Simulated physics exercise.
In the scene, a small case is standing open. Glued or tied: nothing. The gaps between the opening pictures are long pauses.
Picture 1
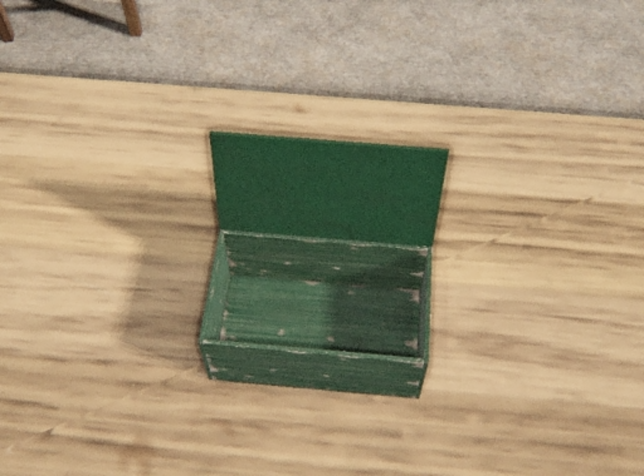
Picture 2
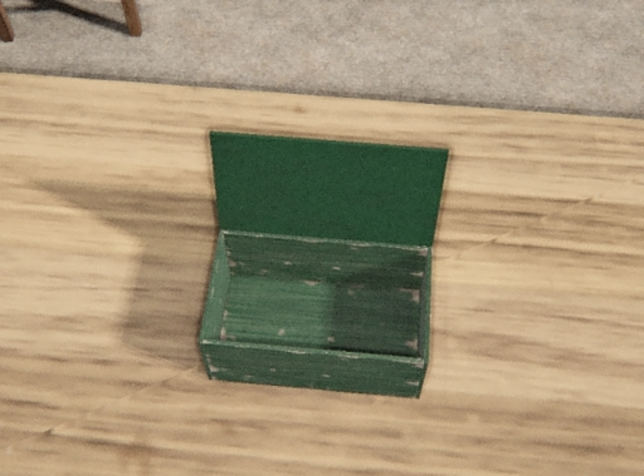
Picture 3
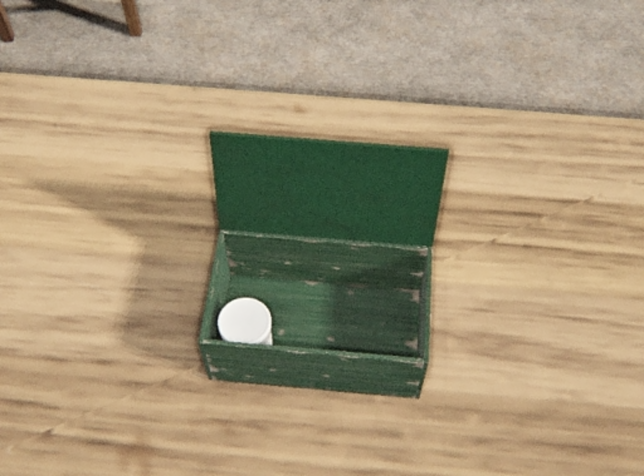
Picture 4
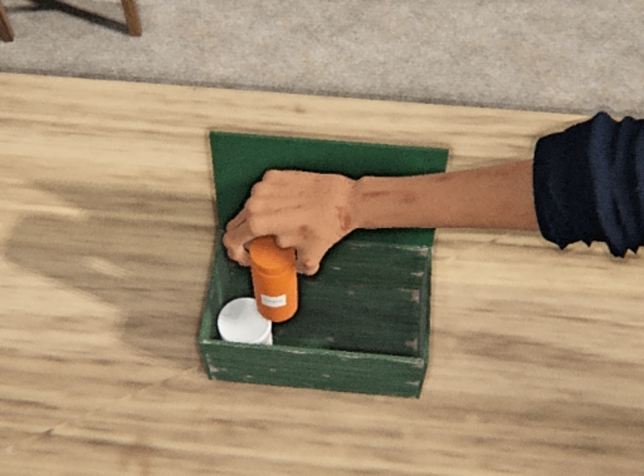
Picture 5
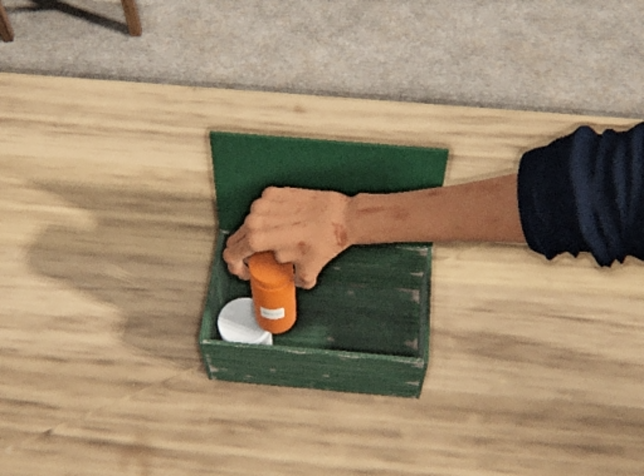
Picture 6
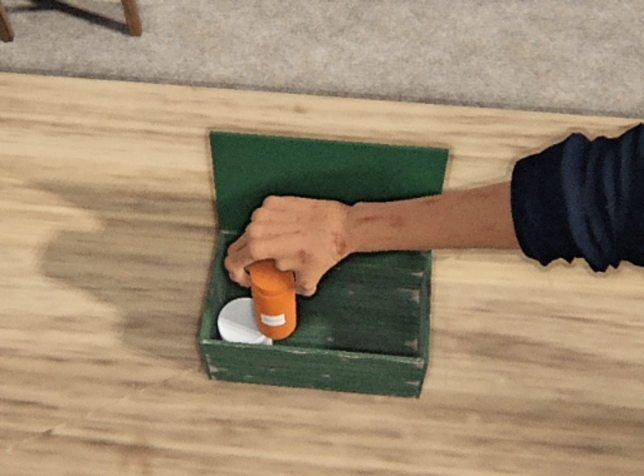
A green case stood open and empty on a wooden surface, then a white tin appeared in its left corner, and a hand reaching from the right lowered an orange shaker in beside it.
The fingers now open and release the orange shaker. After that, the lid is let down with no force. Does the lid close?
Yes.
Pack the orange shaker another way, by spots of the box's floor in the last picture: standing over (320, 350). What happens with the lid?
Result: Lid remains raised.
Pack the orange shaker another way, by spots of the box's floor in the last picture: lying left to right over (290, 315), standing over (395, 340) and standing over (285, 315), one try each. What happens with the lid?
Well, first time it goes down fine, second time it won't go down, and third time it won't go down.
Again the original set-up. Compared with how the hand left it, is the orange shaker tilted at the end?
At the finish it goes crooked.
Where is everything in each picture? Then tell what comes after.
The last thing is not in view yet, in the first frame.
The last thing is not in view yet, in the second frame.
The last thing is not in view yet; white tin (247, 336), in the third frame.
On its way; orange shaker (274, 278); white tin (247, 336), in the fourth frame.
On its way; orange shaker (273, 291), in the fifth frame.
In place under the hand; orange shaker (274, 298), in the sixth frame.
Then, 1.00 s on from there, lid starting down; orange shaker on its side near (342, 348).
Then, 1.90 s on from there, lid 41° above the rim; orange shaker on its side near (342, 348).
In the end, lid shut; toppled in the box, orange shaker; white tin unmoved. At the end, from the last picture's camera, orange shaker near (342, 350).
